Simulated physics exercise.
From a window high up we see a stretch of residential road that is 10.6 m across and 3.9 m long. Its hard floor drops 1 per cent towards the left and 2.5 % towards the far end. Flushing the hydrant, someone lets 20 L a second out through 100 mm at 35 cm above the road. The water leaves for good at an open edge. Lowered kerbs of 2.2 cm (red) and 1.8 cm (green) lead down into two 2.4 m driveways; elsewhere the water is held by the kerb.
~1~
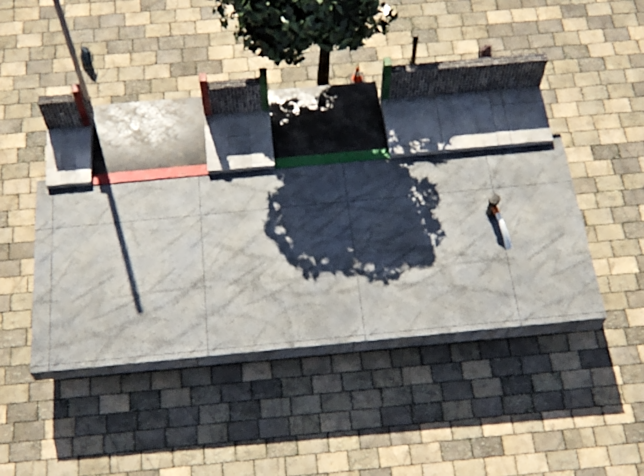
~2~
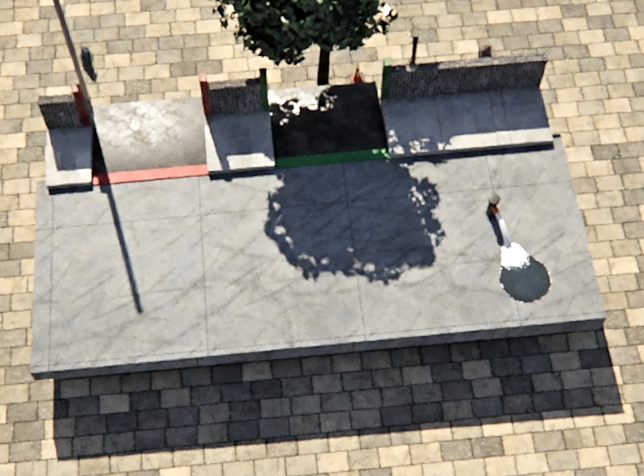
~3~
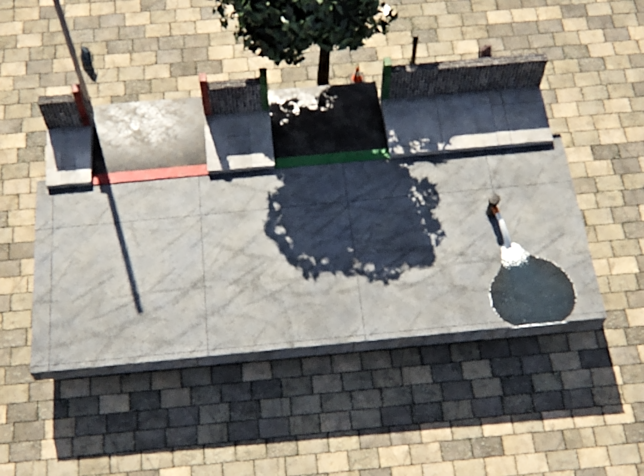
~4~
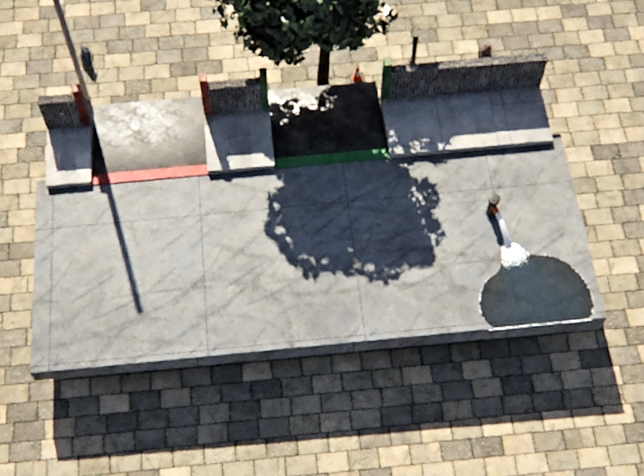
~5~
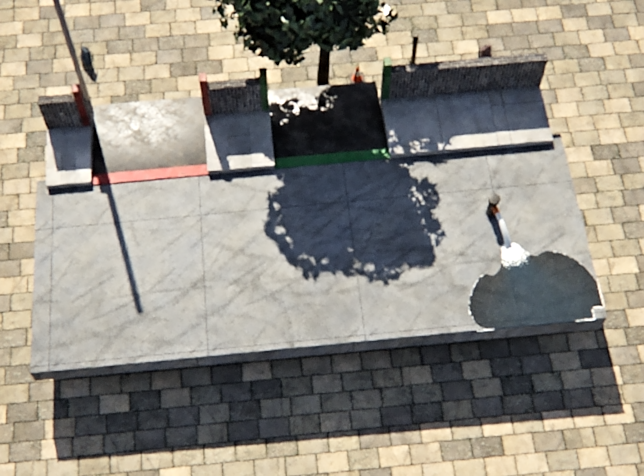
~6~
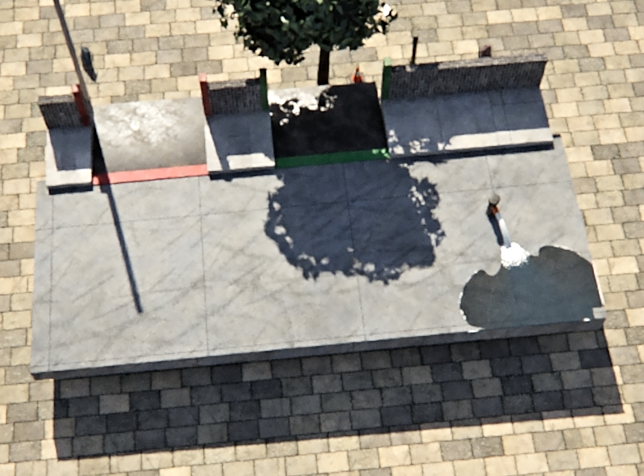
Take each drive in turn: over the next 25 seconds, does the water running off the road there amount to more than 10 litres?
The red driveway fails to make the cut; the green driveway fails to make the cut.
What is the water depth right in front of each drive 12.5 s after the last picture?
Red 0.0 cm, green 0.0 cm.
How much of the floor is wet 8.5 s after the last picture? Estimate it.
Near 5 per cent is wet.
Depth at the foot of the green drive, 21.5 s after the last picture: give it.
It comes to some 1.4 cm deep at that spot.
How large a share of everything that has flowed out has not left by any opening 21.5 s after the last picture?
Share: Close to 18 %.
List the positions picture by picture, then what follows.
In the first frame, the jet has just started at (501, 221); the ground is still dry.
In the second frame, from the spout at (501, 221) the water has spread over 0.8 m2; its tip is at (538, 298), and it is 1.5 cm deep on average.
In the third frame, from the spout at (501, 221) the water has spread over 2.0 m2; its tip is at (562, 322), and it is 1.2 cm deep on average.
In the fourth frame, the jet leaves at (501, 221); the sheet reaches (587, 319), 2.8 m away, and wets 2.6 m2.
In the fifth frame, from the spout at (501, 221) the water has spread over 2.9 m2; its tip is at (593, 319), and it is 1.1 cm deep on average.
In the sixth frame, the jet leaves at (501, 221); the sheet reaches (593, 319), 2.9 m away, and wets 3.2 m2.
Then, 1.5 s after the last picture water covers 5 % of the floor and is deepest (4 cm) near (511, 257); red driveway not reached, green driveway not reached.
Then, 4.5 s after the last picture water covers 5 % of the floor and is deepest (4 cm) near (511, 257); red driveway not reached, green driveway not reached.
Then, 8.5 s after the last picture water covers 5 % of the floor and is deepest (4 cm) near (511, 257); red driveway not reached, green driveway not reached.
Then, 12.5 s after the last picture water covers 5 % of the floor and is deepest (4 cm) near (511, 257); red driveway not reached, green driveway not reached.
Then, 21.5 s after the last picture water covers 10 % of the floor and is deepest (4 cm) near (511, 257); red driveway not reached, green driveway 1.3 cm at the lowered kerb, 0 L in.
